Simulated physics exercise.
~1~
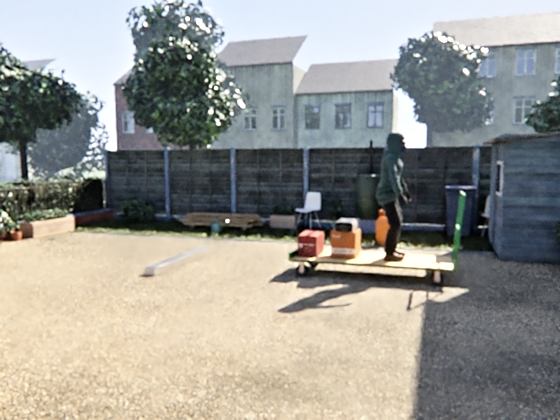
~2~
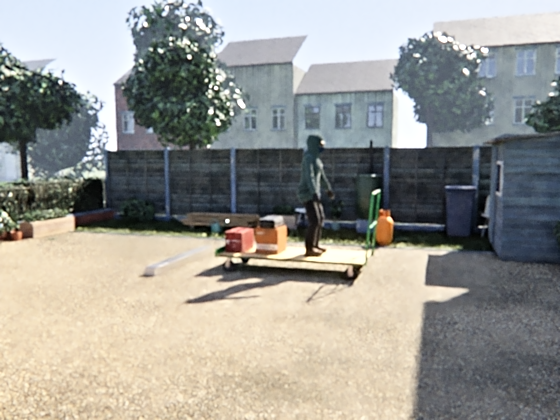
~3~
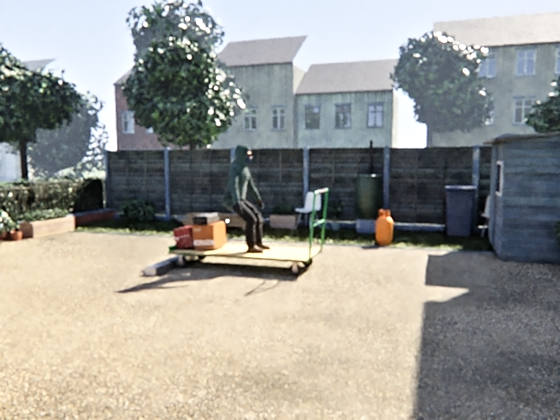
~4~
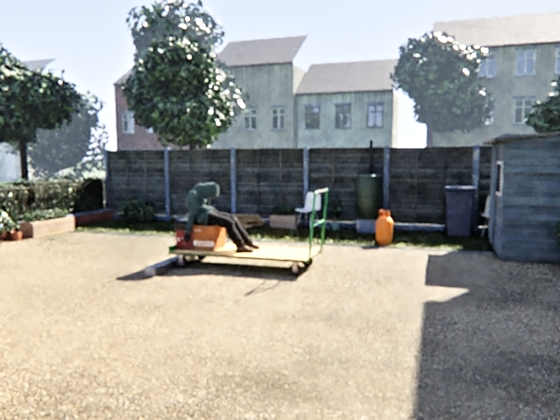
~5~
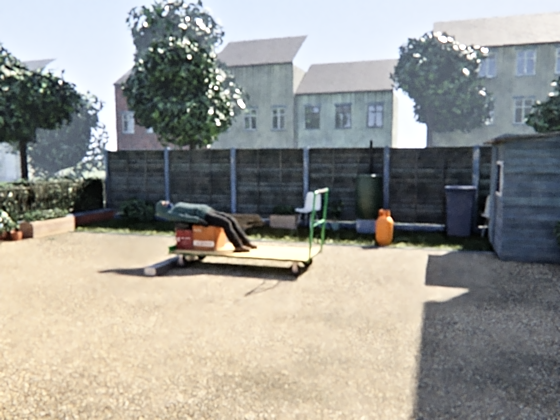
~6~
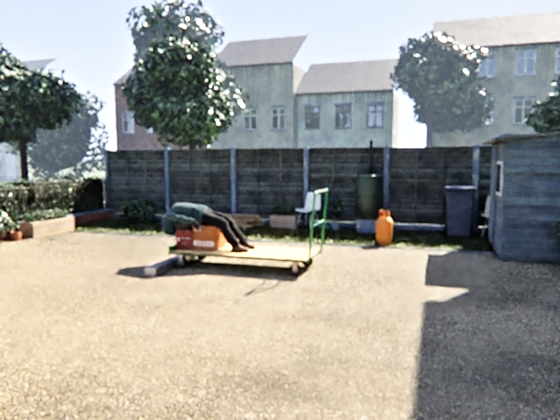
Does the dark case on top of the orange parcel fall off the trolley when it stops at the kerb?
No, the dark case stays on the trolley, along with the boxes and the slumped rider.
